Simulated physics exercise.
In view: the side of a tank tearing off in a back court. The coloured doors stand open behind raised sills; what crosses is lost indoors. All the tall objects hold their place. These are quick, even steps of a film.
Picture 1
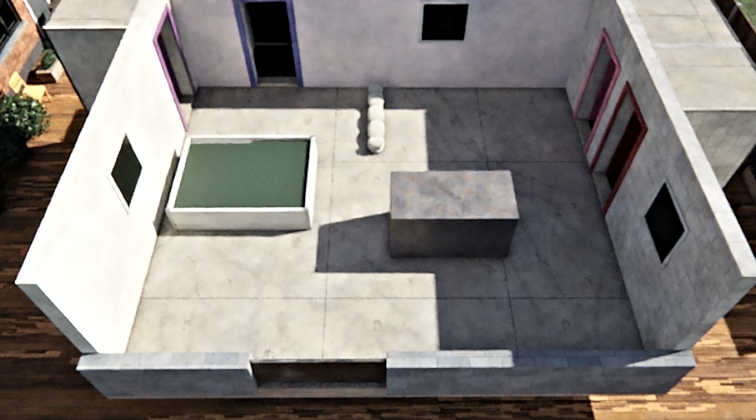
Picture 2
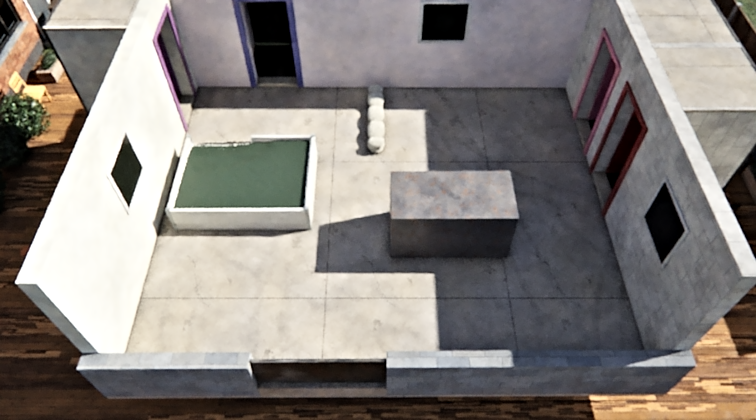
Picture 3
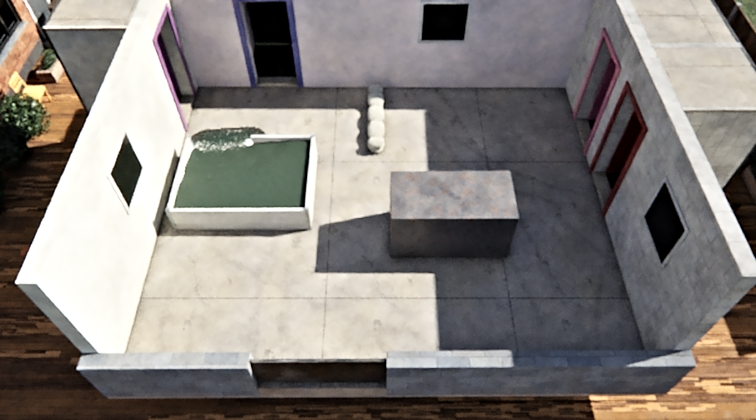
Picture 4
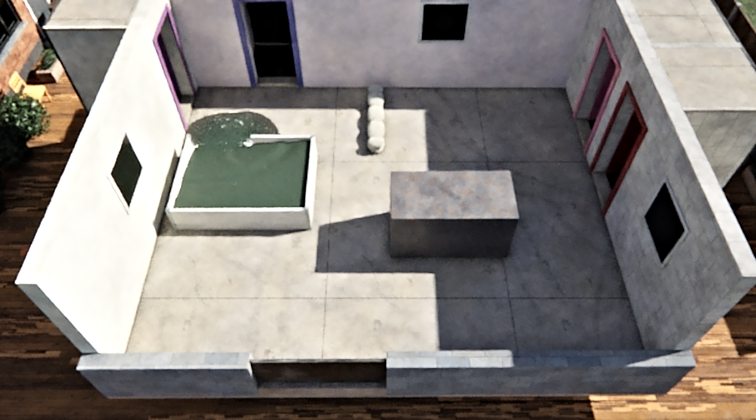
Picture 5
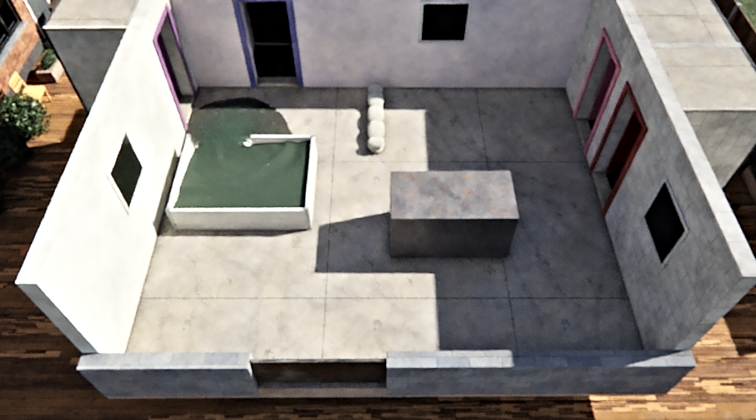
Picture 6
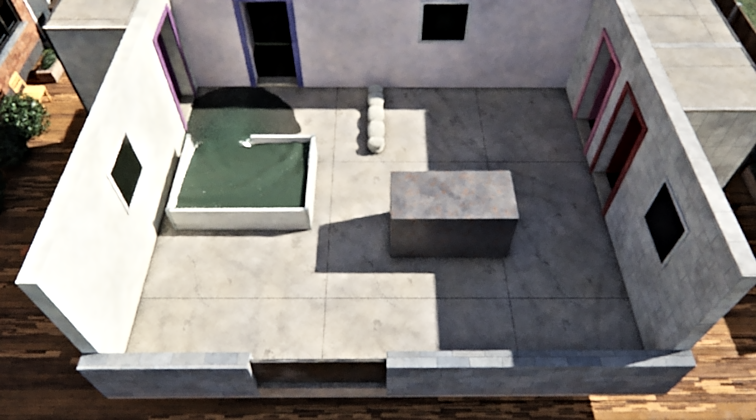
Green water pouring from the far side of a white-walled tank, spreading across a pale courtyard floor toward the back wall.
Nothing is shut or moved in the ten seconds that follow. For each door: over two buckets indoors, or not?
The purple door takes more than that; the red door stays under that; the pink door stays under that; the blue door takes more than that.
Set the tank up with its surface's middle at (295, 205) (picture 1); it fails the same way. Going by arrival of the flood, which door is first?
The blue-painted one.
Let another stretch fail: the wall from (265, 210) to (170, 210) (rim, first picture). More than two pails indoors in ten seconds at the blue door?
My reading: Blue holds.
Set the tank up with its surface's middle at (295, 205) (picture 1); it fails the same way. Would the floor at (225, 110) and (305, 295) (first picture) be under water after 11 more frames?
As listed: Wet, clear.
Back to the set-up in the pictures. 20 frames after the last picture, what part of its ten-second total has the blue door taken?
Some 70 per cent.
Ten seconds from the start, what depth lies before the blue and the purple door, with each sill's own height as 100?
Near 60 and 50 in a hundred.
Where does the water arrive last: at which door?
The one in red.
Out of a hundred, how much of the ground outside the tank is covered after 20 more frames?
About 20 per cent.
A moment on, water covers 10 % of the floor; the purple door wet at the sill, nothing in, the red door not reached, the pink door not reached, the blue door under two buckets in.
Next, water covers 10 % of the floor; the purple door under two buckets in, the red door not reached, the pink door not reached, the blue door over two buckets in.
Then, water covers 20 % of the floor; the purple door over two buckets in, the red door not reached, the pink door not reached, the blue door over two buckets in.
Later, water covers 35 % of the floor; the purple door far over two buckets in, the red door not reached, the pink door not reached, the blue door far over two buckets in.
In the end, water covers 60 % of the floor; the purple door far over two buckets in, the red door wet at the sill, nothing in, the pink door wet at the sill, nothing in, the blue door far over two buckets in.
